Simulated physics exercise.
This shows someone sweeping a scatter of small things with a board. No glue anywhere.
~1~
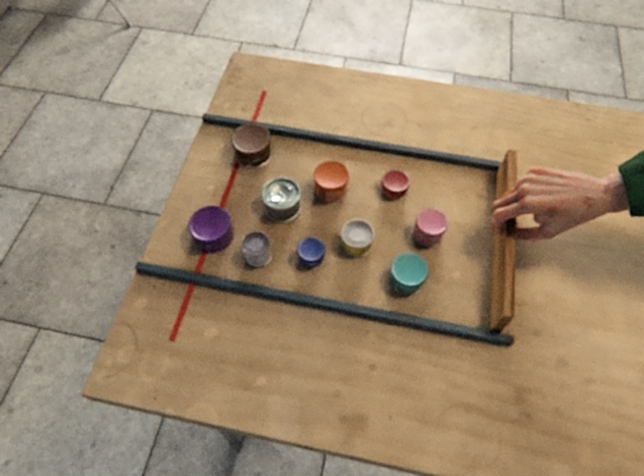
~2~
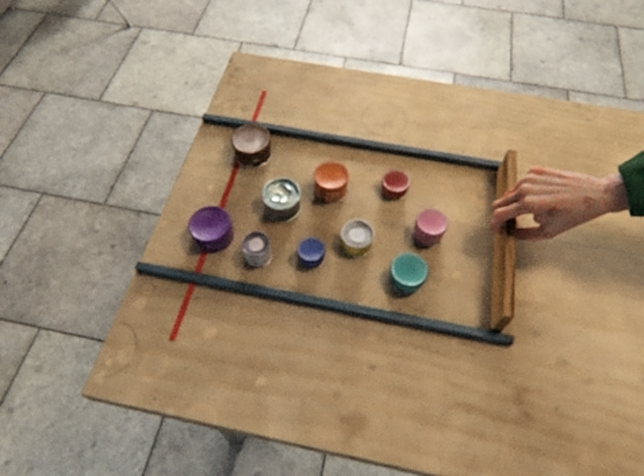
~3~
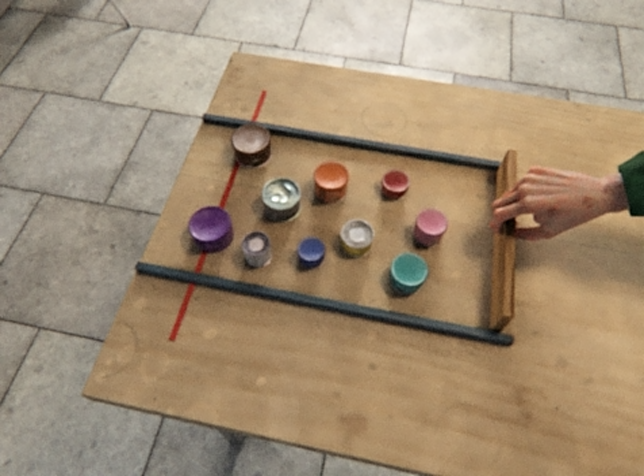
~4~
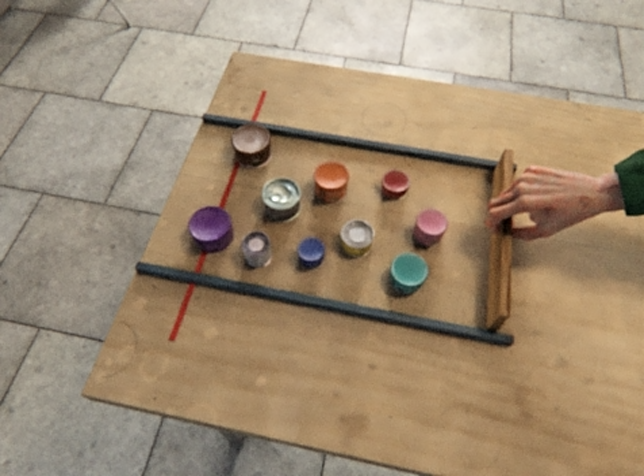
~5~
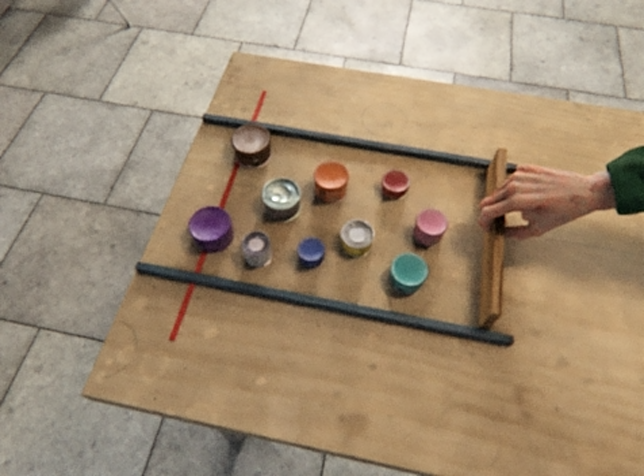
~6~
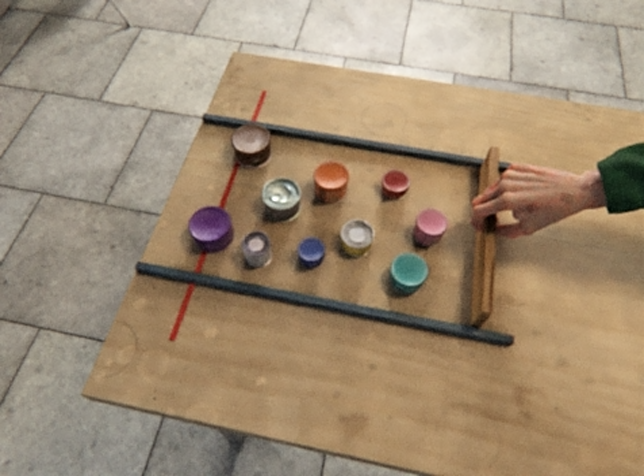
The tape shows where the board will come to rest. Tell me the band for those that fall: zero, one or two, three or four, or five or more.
Here the number that fall off is one or two.
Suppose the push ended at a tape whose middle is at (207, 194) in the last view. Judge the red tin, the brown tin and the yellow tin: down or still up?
The red tin holds on, the brown tin drops off, the yellow tin remains up.
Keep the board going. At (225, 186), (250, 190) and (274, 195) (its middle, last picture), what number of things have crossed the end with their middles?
The counts: 1, 0 and 0.
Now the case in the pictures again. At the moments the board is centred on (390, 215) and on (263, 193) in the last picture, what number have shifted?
First 4, then 10.
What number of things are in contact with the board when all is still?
It touches 4.
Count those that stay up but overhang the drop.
The number is 2.
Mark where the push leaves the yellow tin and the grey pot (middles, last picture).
The yellow tin at (201, 210), the grey pot at (178, 190).
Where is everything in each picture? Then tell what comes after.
In the first frame, purple tub (212, 229); brown tin (252, 146); white tin (257, 250); board (504, 235); tape (225, 197).
In the second frame, brown tin (252, 146); pink tin (430, 228).
In the third frame, white tin (257, 250); orange pot (331, 183).
In the fourth frame, purple tub (212, 230); red tin (395, 185).
In the fifth frame, brown tin (252, 146); turquoise tin (408, 274).
In the sixth frame, purple tub (212, 230); brown tin (252, 146); white tin (257, 250); board (485, 232); tape (225, 197).
Early on, none off yet; purple tub at rest near (212, 230); brown tin at rest near (252, 146); white tin at rest near (257, 250).
Finally, the number that fall off is one or two; lost, purple tub.
